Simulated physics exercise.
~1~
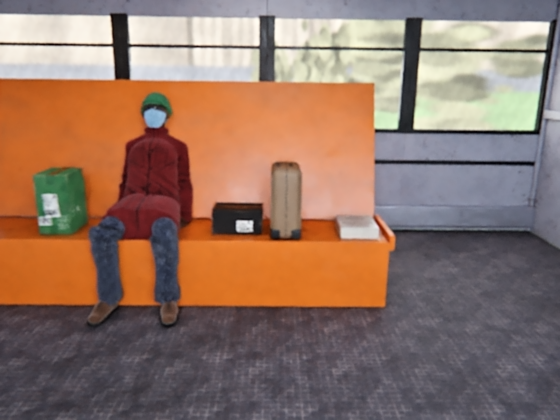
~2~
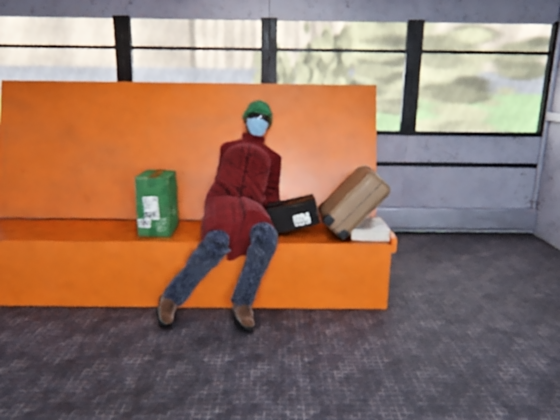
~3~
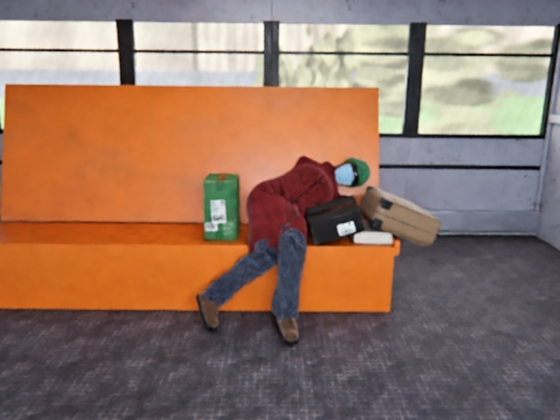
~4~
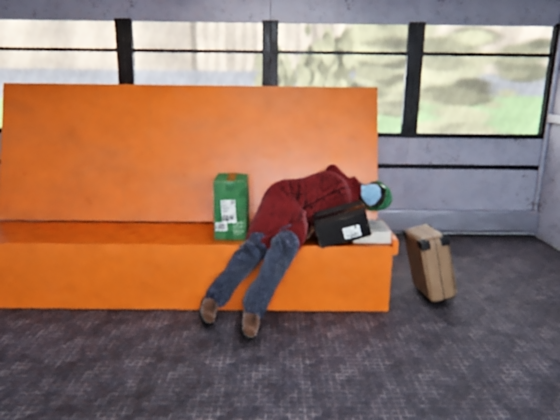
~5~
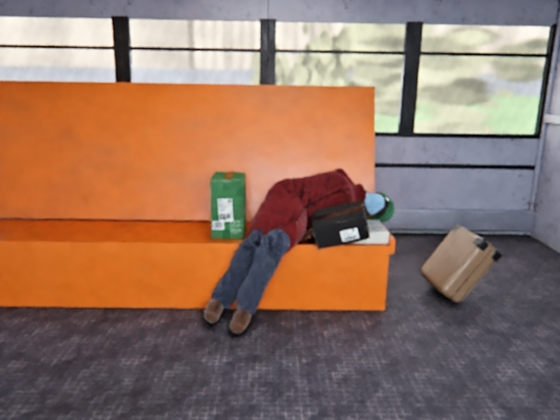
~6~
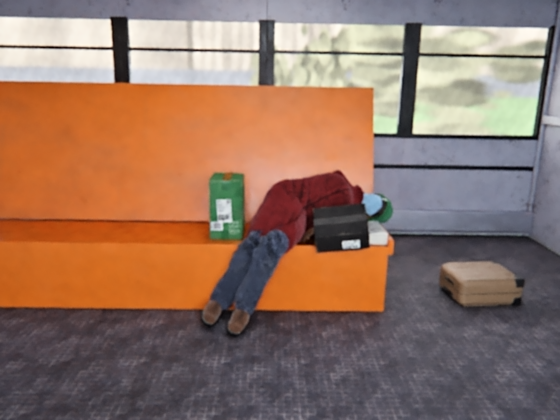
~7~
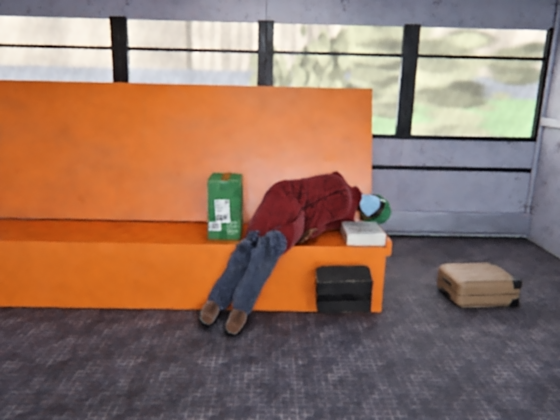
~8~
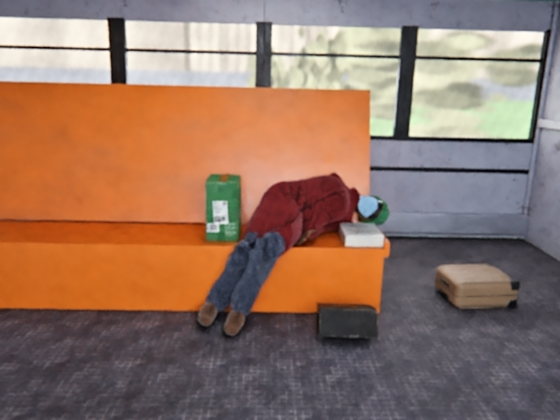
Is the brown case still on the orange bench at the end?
No, the brown case tips over the right end of the bench and ends up lying on the floor.
A person in a red coat and green hat slumped limply to the right along an orange bench, and the brown case toppled off the end onto the floor. The black box then dropped off the front, while the green pack and white folder stayed on.
